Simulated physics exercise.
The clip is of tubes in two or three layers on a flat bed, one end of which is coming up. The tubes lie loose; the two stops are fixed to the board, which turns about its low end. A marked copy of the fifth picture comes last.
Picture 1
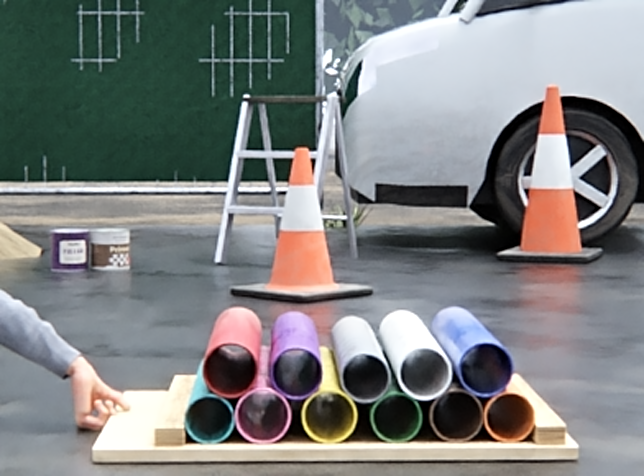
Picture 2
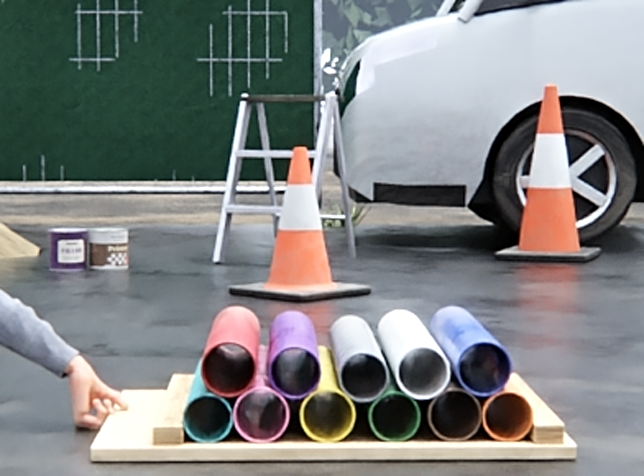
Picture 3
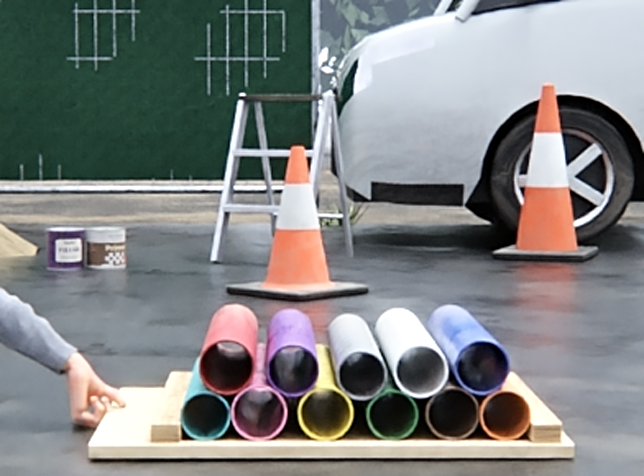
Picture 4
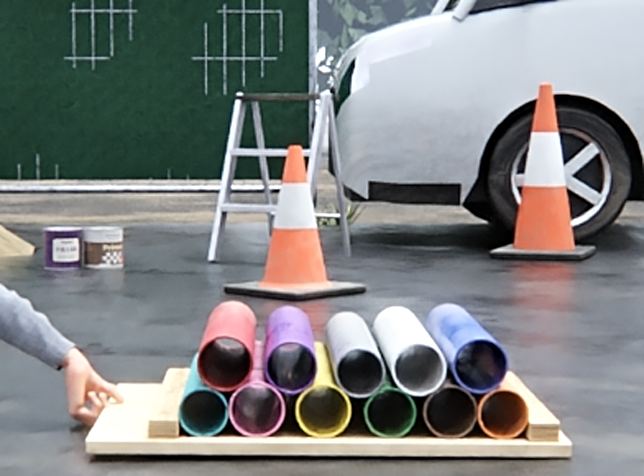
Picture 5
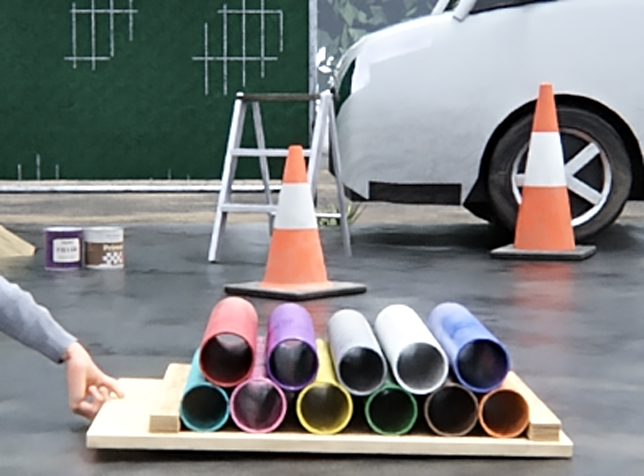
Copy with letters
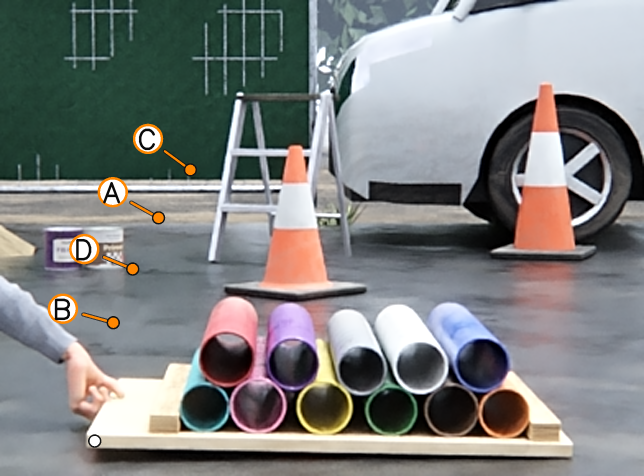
The video shows a hand at the left holding the end of a wooden board stacked with loose colourful tubes in two layers, raising it very slightly while the tubes stay in place, with traffic cones and a car behind.
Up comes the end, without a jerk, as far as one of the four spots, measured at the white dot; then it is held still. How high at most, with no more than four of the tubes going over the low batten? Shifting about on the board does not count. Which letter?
Stop at A.
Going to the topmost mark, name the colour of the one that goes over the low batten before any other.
First is the blue one.
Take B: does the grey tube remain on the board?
Yes, with B.
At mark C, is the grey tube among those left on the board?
The grey tube: No.
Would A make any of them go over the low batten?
At A: Yes.
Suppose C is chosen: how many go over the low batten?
At C the number is five.
On the copy, A at (159, 218); B at (113, 323); C at (190, 170); D at (133, 269); the white dot at (95, 441).
On A. First, board at 19°.
Then, board at 30°.
Finally, board at 30°, four over the low batten (purple, grey, white, blue).
By contrast, B none over the low batten; C five over the low batten; D none over the low batten.
